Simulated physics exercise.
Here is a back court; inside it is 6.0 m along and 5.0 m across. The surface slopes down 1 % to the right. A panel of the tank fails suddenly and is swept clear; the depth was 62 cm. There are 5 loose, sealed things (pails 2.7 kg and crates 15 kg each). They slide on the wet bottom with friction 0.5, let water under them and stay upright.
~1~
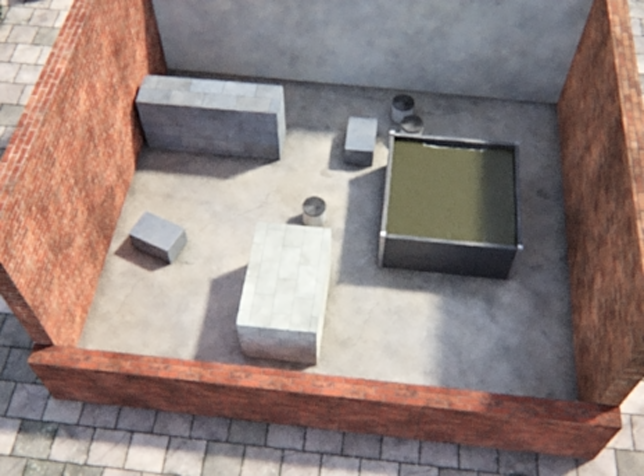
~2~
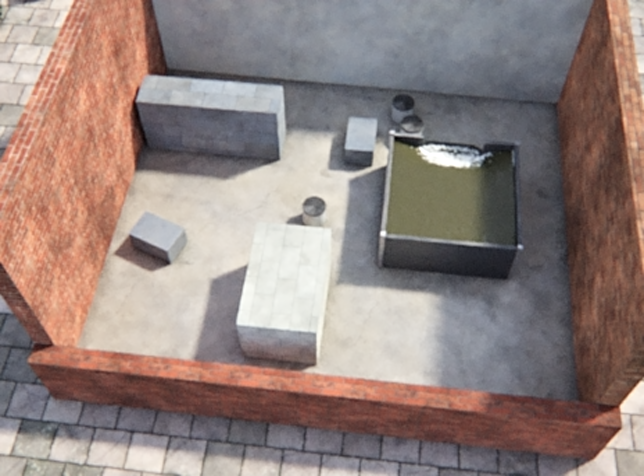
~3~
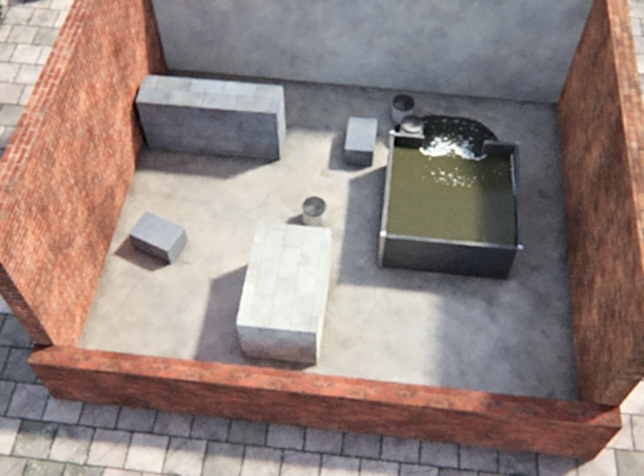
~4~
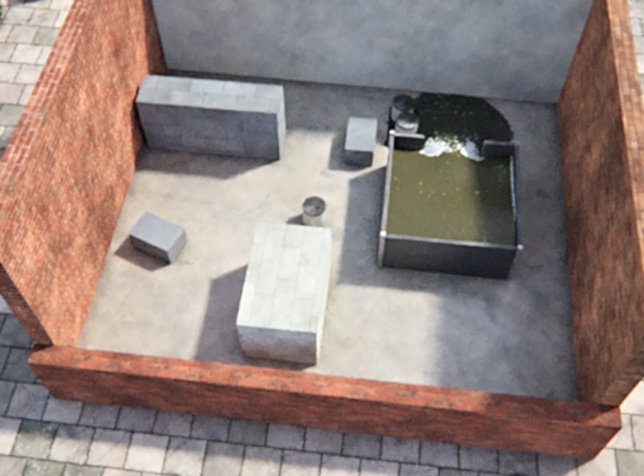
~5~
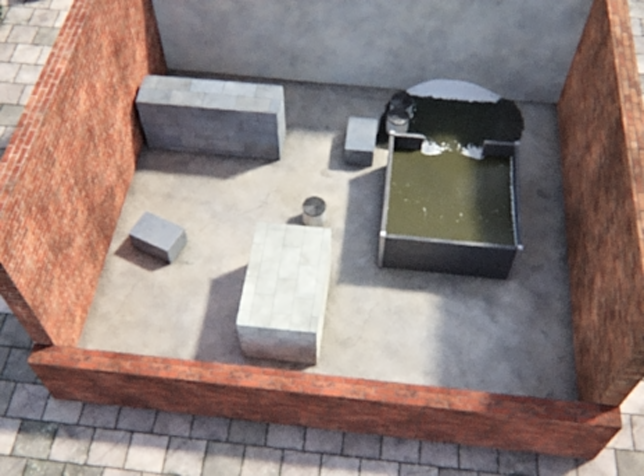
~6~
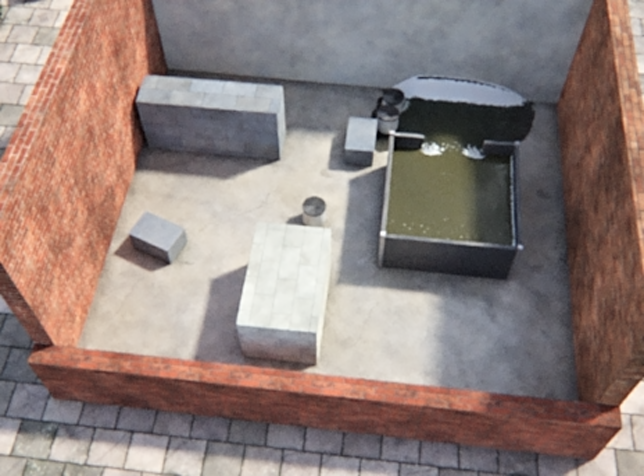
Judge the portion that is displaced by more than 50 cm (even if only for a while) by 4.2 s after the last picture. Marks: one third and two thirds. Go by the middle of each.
Share: From one to two thirds.
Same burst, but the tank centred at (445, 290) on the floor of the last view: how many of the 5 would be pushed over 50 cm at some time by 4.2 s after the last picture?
In that case 3 of them.
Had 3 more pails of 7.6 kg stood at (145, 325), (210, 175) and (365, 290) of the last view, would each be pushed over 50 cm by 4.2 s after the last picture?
In that order: Less, less, under.
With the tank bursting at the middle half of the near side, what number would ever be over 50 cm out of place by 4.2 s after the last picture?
In that case 0 of them.
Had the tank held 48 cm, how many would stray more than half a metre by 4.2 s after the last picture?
Then 2.
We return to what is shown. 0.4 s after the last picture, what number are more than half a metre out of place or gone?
By then 2.
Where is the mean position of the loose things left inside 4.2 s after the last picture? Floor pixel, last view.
Near (261, 189).
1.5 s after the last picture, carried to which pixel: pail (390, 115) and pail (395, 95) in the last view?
Near (299, 134) and (206, 101).
Then, 0.4 s after the last picture 2 of 5 are over 50 cm from their spots; 0 afloat.
Then, 1.5 s after the last picture 2 of 5 are over 50 cm from their spots; 0 afloat.
Then, 2.8 s after the last picture 2 of 5 are over 50 cm from their spots; 1 afloat.
Then, 4.2 s after the last picture 2 of 5 are over 50 cm from their spots, and 2 have been at some point; 1 afloat.
